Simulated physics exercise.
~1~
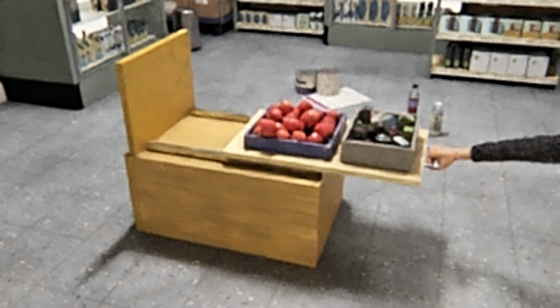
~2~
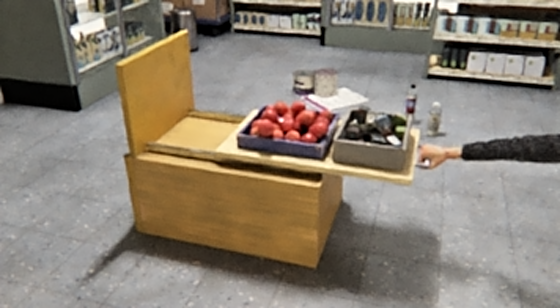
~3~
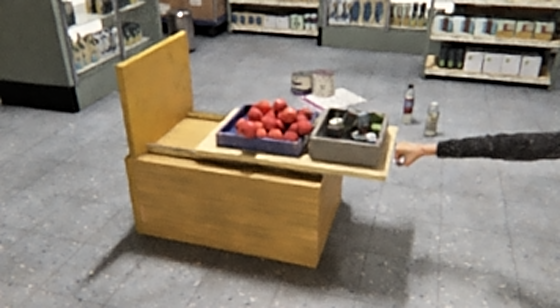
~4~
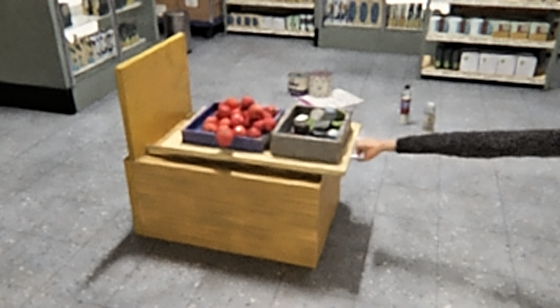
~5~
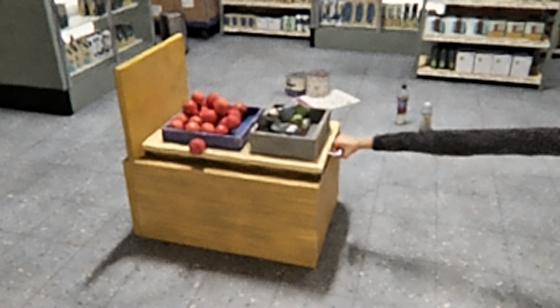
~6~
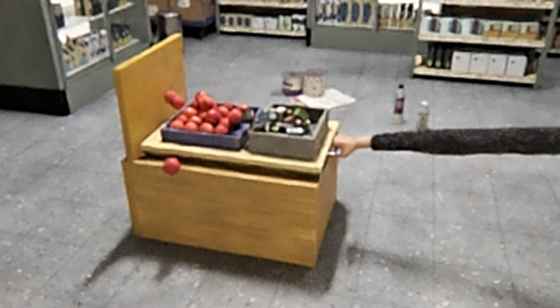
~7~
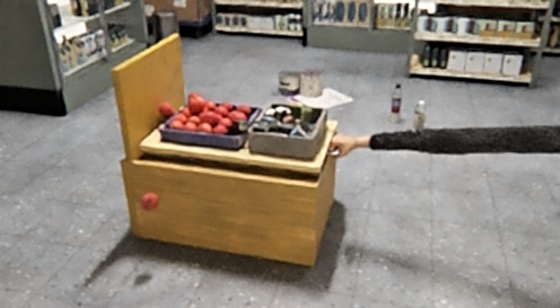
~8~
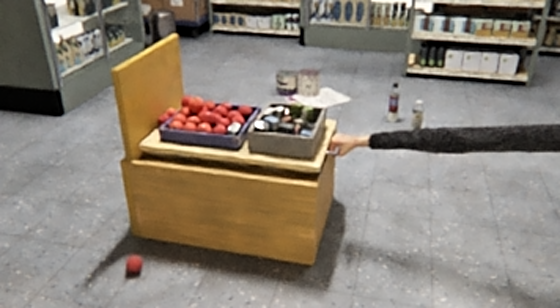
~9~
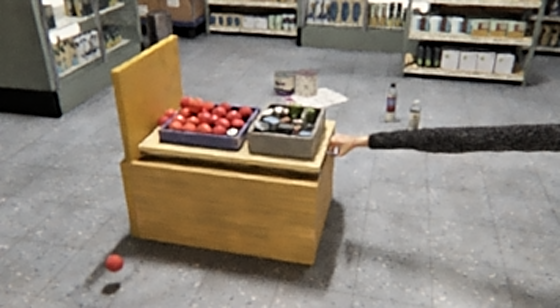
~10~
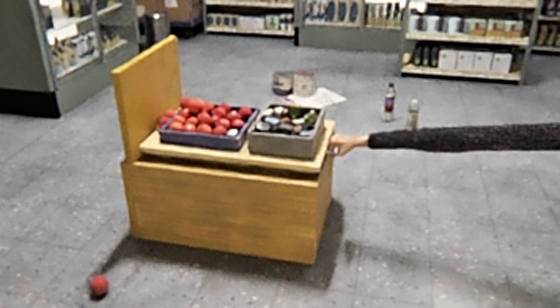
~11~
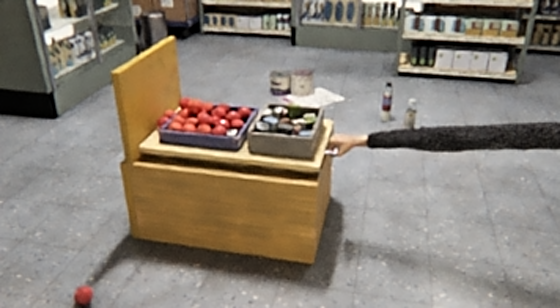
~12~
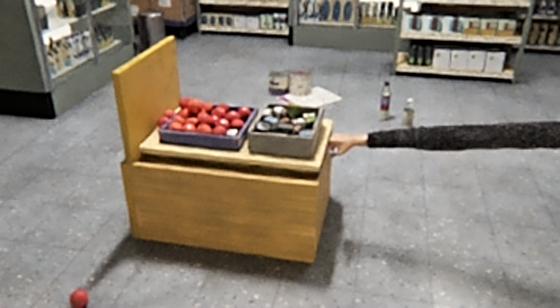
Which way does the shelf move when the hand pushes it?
The shelf moves to the left, sliding in over the wooden box.
